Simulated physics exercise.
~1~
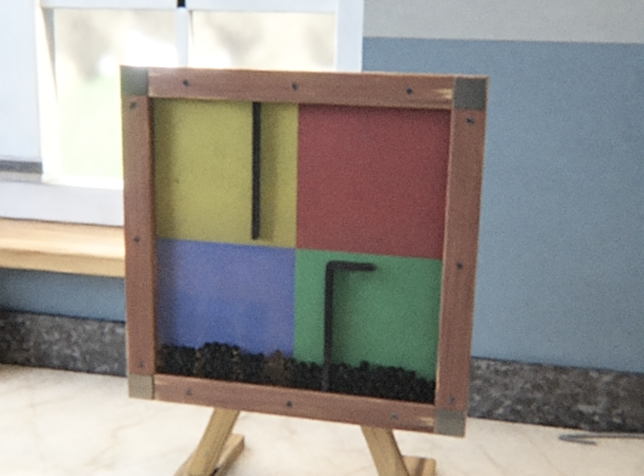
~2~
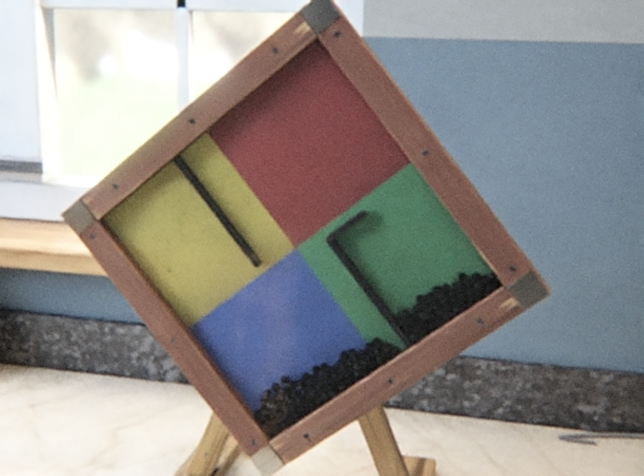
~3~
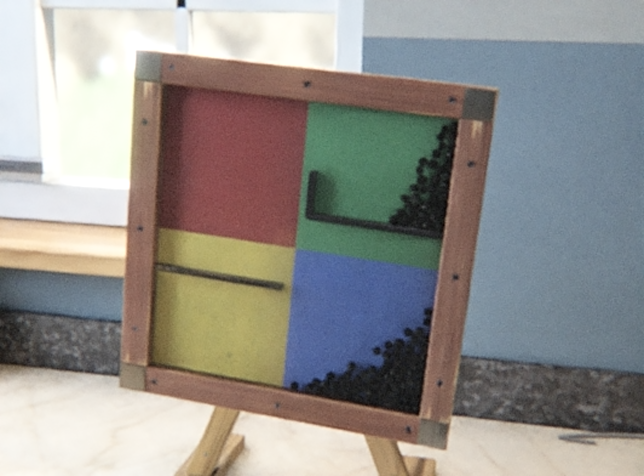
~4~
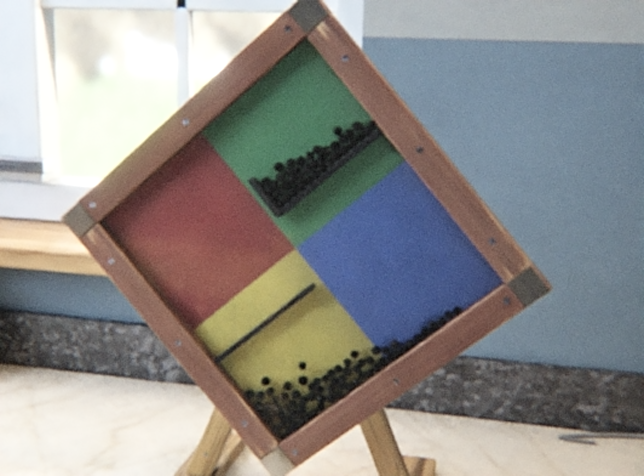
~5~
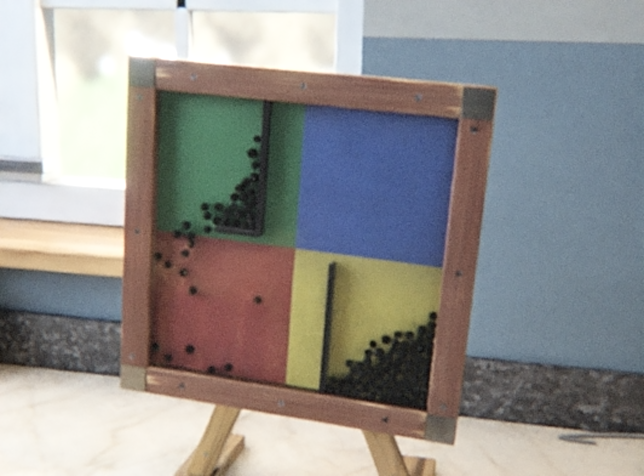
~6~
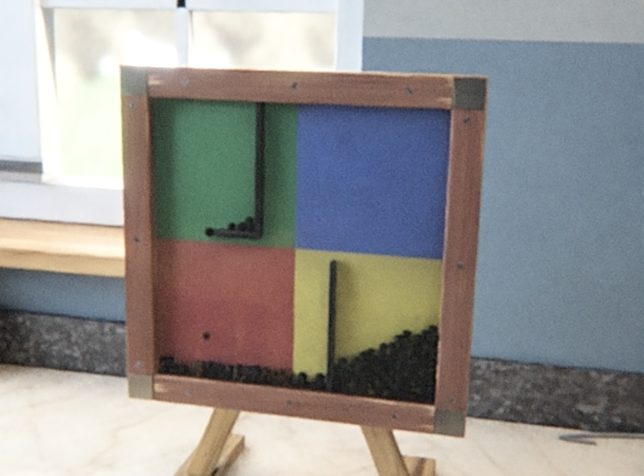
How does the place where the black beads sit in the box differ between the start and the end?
At the start they lay in a low layer along the bottom of the box. By the end their middle was somewhat higher, with a deeper heap at the lower right, a thin layer at the lower left and a few beads up on a ledge.
A square wooden-framed box with four coloured quarters turned counterclockwise on its stand until it was upside down, its black beads tumbling past the inner walls and settling mostly in yellow, with some in red and a few on green's ledge.
